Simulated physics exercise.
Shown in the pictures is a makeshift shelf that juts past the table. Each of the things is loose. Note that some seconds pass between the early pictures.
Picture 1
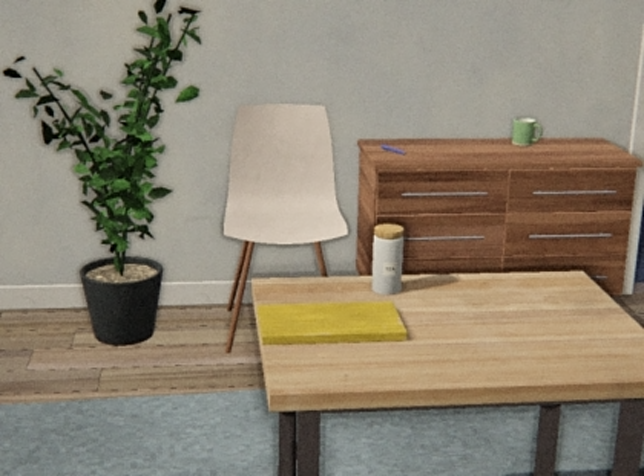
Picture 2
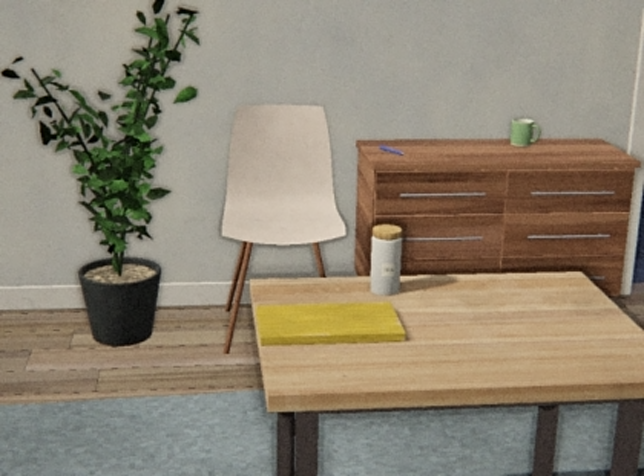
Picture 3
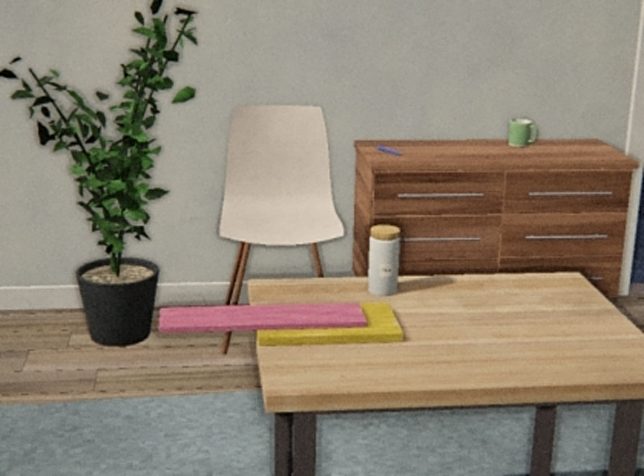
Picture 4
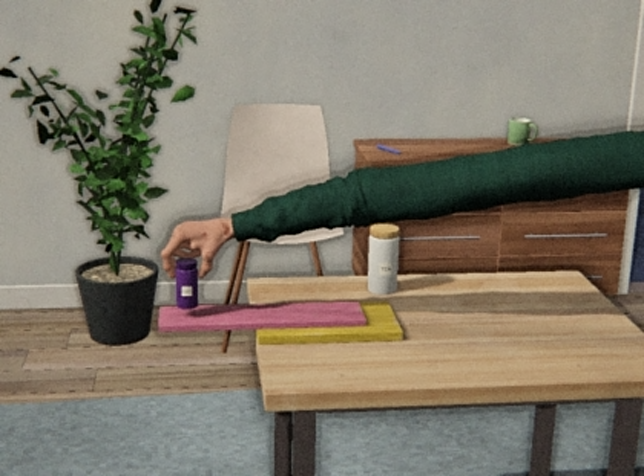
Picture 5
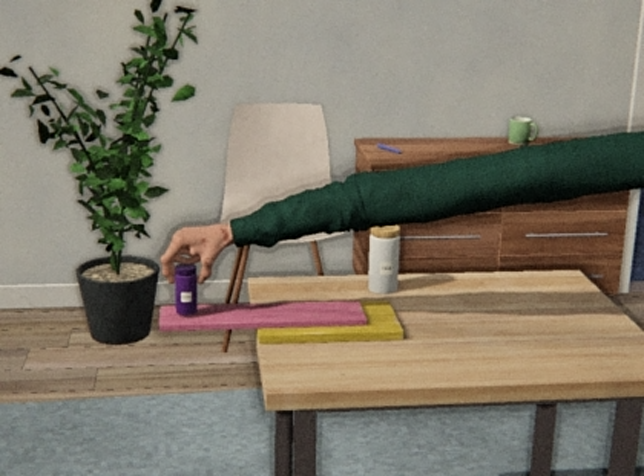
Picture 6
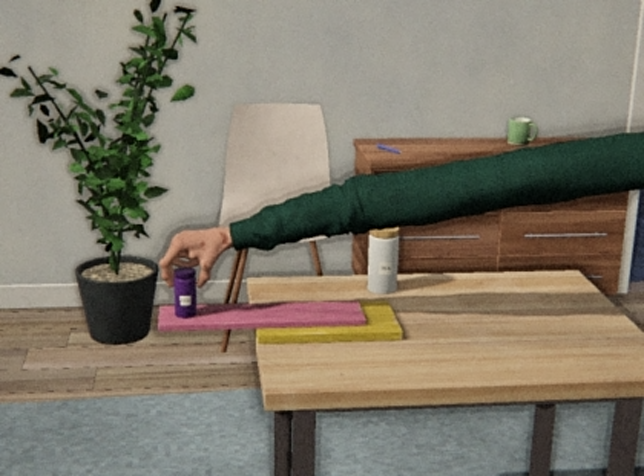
A green-sleeved arm reached in from the right and lowered a small purple shaker onto the left end of a pink board, which had appeared earlier on top of the yellow slab, still holding it.
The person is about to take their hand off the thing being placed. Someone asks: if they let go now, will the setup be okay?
No: It will end up off the table.
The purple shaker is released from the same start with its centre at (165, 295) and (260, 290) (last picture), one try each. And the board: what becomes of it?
It falls the first time and remains balanced the second time.
Then, 0.70 s on from there, purple shaker and pink board now down on the floor or falling.
Then, 0.90 s on from there, things are still on the move.
In the end, down on the floor or falling, purple shaker and pink board; the other 2 unmoved. The board tips off the edge.
